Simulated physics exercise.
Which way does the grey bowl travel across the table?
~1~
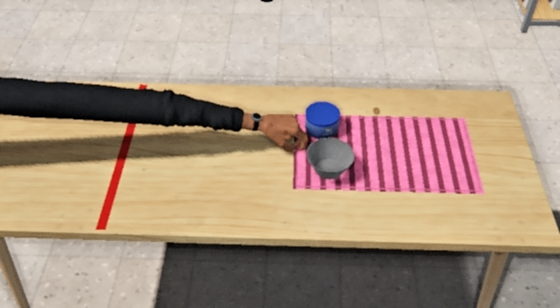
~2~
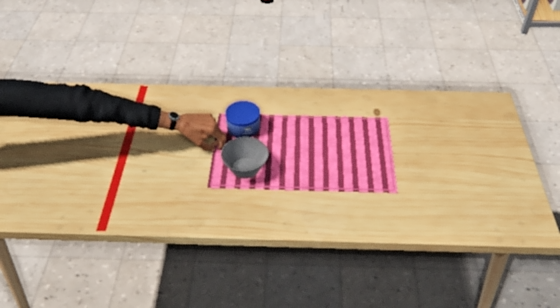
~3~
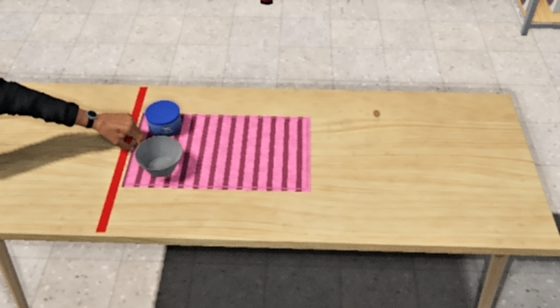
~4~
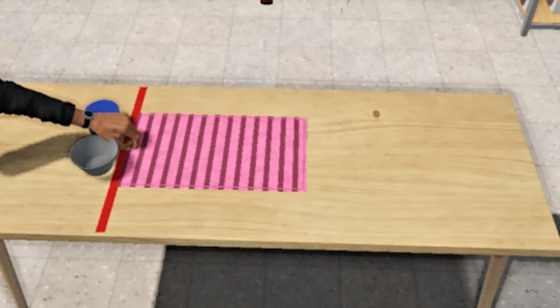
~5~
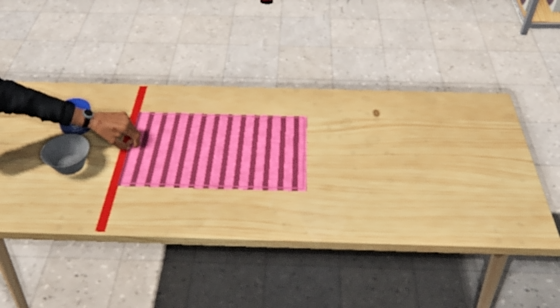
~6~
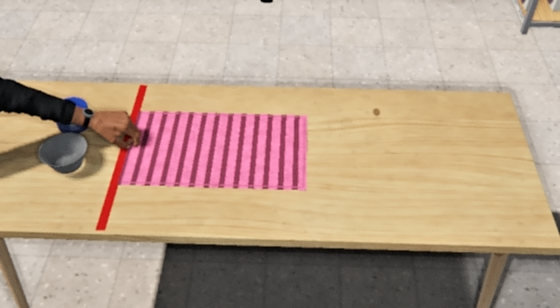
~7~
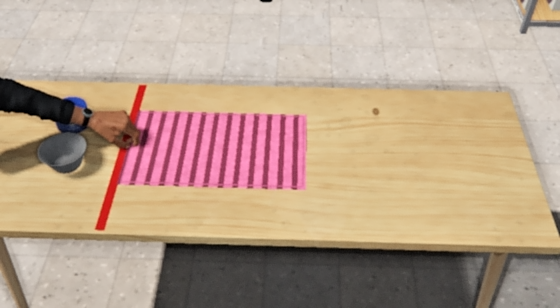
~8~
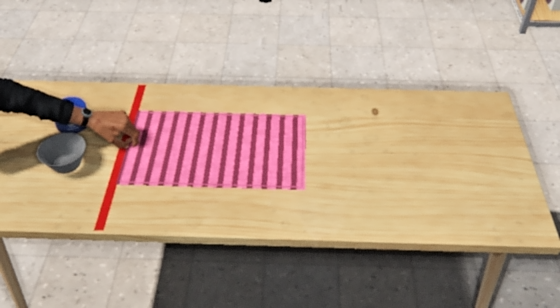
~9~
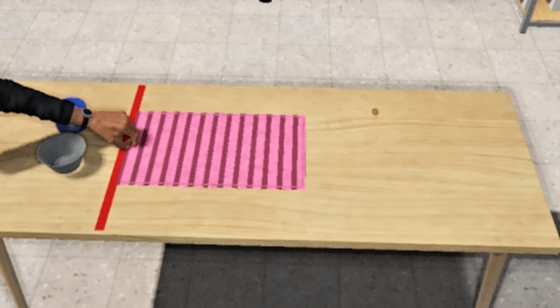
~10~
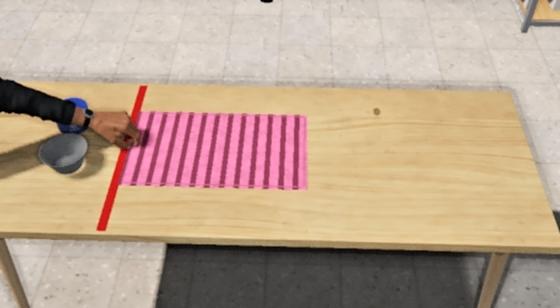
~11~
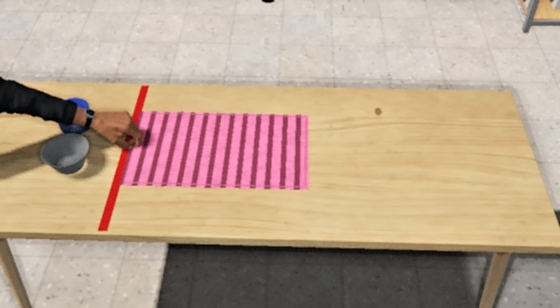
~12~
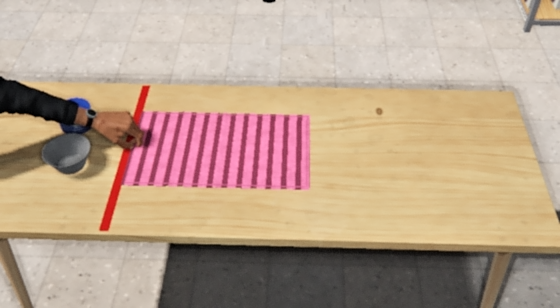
The grey bowl travels to the left, first riding on the pink cloth and then sliding off its edge past the red tape.
